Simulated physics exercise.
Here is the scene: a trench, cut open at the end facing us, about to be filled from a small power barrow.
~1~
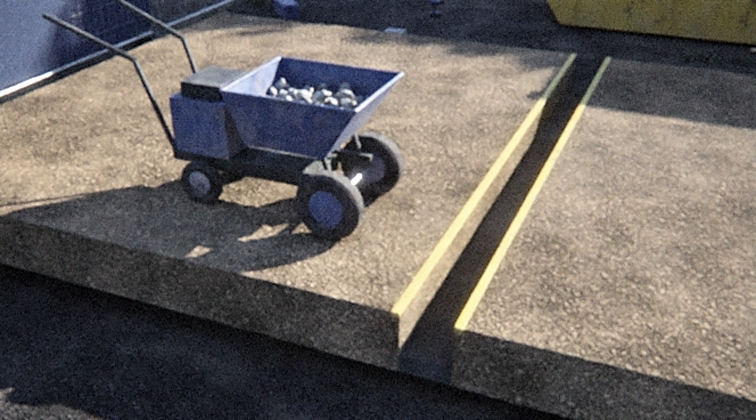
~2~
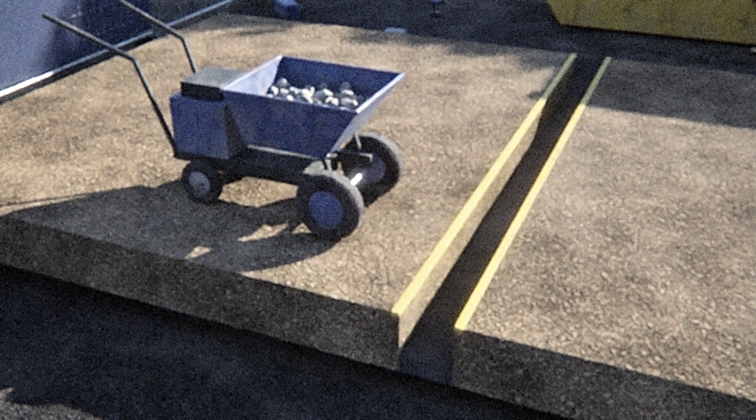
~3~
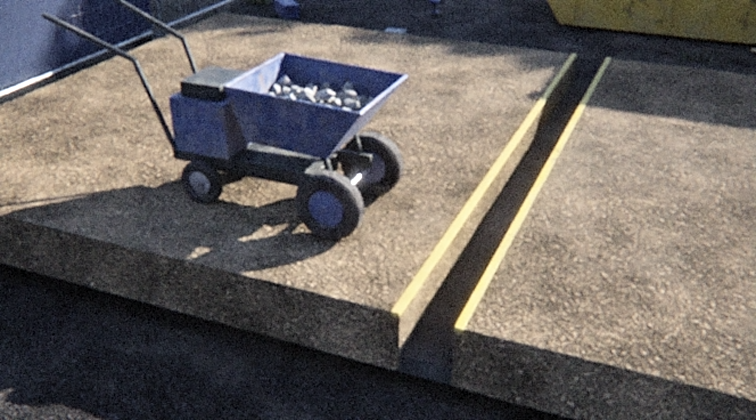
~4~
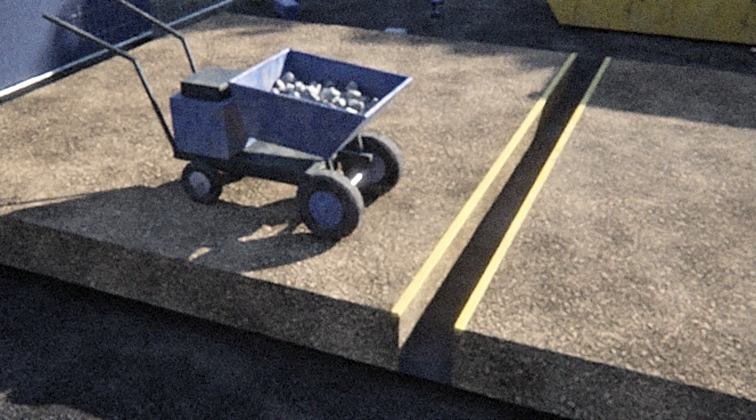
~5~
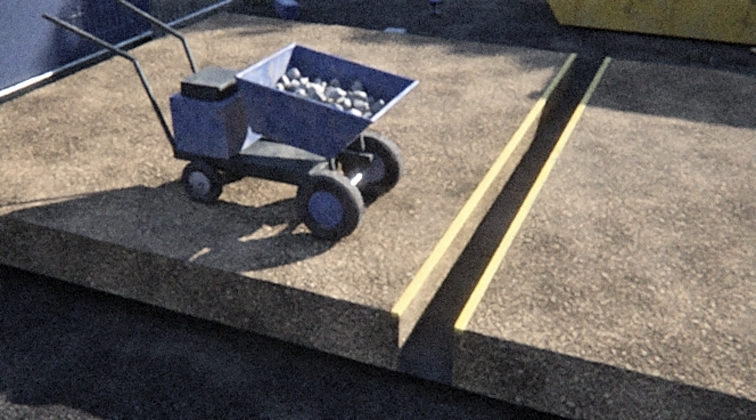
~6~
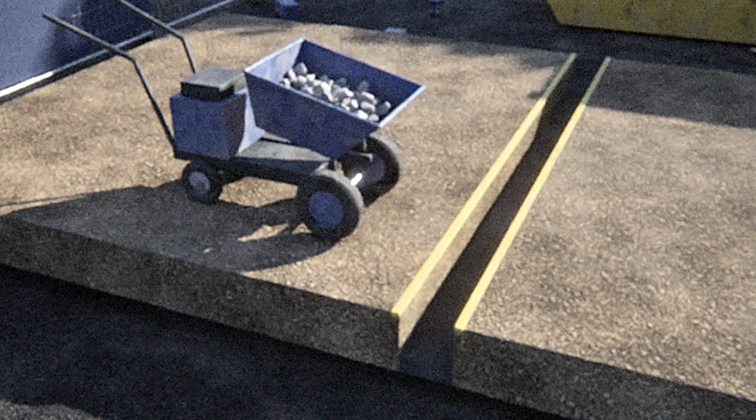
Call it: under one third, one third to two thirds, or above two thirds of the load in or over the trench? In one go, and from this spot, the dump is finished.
Above two thirds, I'd call it.
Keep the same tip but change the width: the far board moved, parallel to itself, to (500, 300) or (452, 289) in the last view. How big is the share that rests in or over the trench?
Roughly 100 per cent, and 70 per cent.
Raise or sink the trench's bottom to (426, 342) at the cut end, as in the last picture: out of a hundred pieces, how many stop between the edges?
The share would be around 90 in a hundred.
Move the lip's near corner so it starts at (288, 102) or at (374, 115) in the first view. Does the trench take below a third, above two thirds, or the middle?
Lab note - position 1: Under a third; position 2: More than two thirds.
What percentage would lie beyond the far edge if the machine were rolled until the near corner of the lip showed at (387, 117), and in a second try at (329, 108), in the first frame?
40 % for the first, 0 % for the second.
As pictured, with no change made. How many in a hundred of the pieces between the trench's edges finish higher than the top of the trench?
Around 5 per cent.
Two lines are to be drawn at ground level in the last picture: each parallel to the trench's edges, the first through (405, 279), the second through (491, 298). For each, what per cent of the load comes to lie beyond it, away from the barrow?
Respectively 100 and 0 %.
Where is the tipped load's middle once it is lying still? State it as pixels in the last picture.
I'd say the middle ends up at about (475, 263).
Just after the last frame, skip tipped steeply; every one in the skip.
A moment on, skip tipped right over; almost all in the skip; just a few in or heaped over the trench; just a few falling.
Further on, skip tipped right over; about a tenth in the skip; the larger part in or heaped over the trench; just a few beyond it.
When it is over, skip tipped right over; almost all in or heaped over the trench; just a few beyond it.
